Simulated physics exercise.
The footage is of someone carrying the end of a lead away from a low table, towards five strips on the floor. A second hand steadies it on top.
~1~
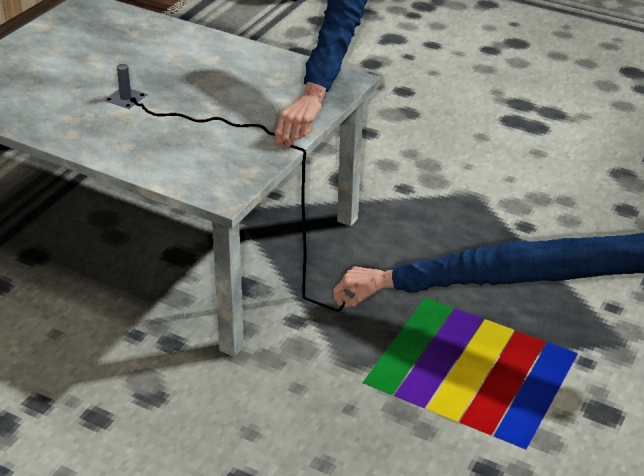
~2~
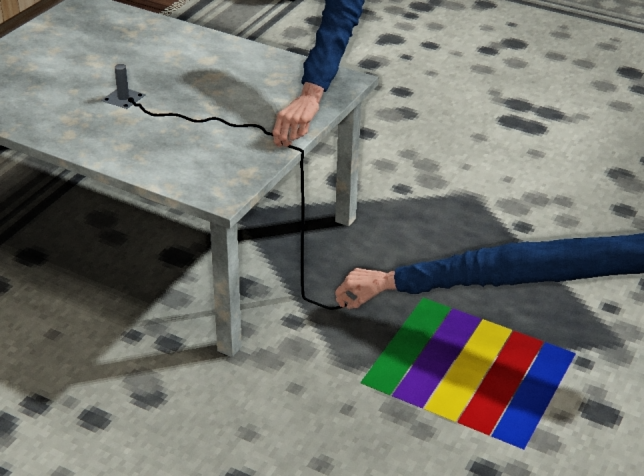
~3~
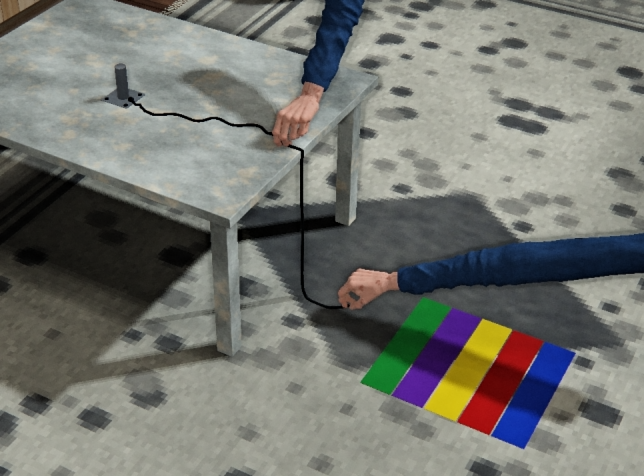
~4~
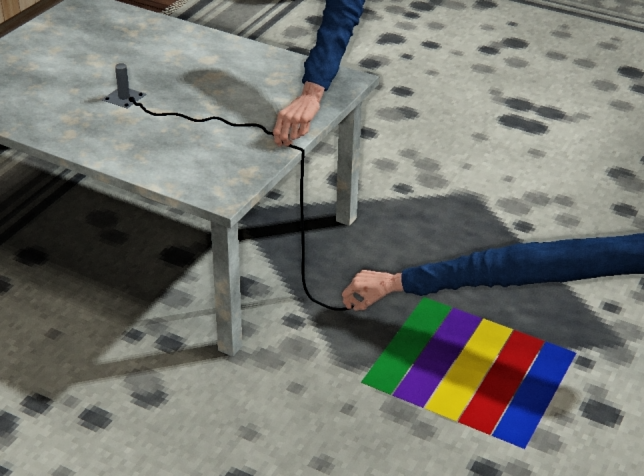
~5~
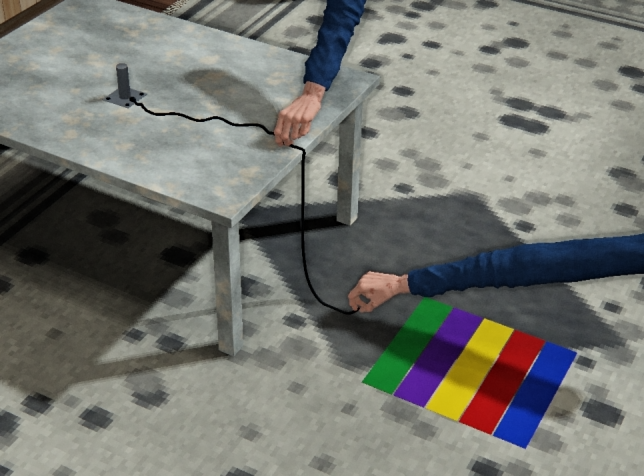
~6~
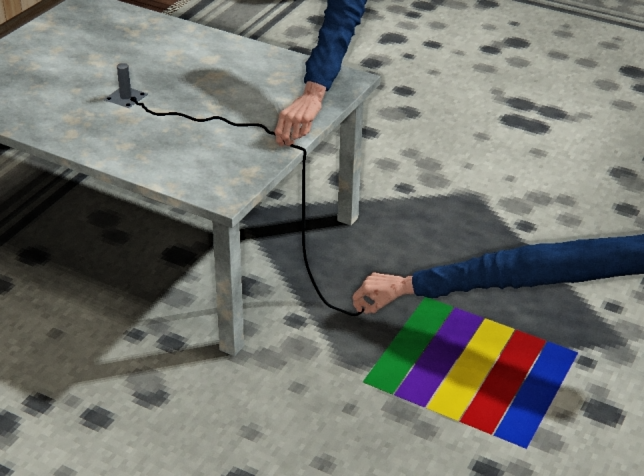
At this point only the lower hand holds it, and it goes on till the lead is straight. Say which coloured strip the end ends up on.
It ends up on the yellow strip.
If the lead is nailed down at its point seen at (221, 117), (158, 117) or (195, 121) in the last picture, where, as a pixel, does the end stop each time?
First (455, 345), next (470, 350), last (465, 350).
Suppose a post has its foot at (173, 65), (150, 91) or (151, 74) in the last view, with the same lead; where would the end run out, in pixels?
The three places are (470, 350), (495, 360) and (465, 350), in that order.
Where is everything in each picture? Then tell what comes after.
End (344, 303); green (389, 373); purple (420, 385); yellow (453, 398); red (486, 411); blue (520, 425), in the first frame.
End (346, 305); lead through (149, 113) (211, 119) (272, 134) (302, 176) (303, 236) (302, 287), in the second frame.
End (349, 306), in the third frame.
End (353, 307); lead through (149, 112) (212, 118) (273, 134) (302, 176) (303, 235) (305, 287), in the fourth frame.
End (359, 308), in the fifth frame.
End (363, 310); lead through (151, 112) (213, 118) (275, 134) (304, 175) (303, 234) (317, 289), in the sixth frame.
Soon after, end near (422, 332); over green.
After that, end near (456, 345); over purple.
At the stop, end near (476, 353); over yellow. The yellow one.
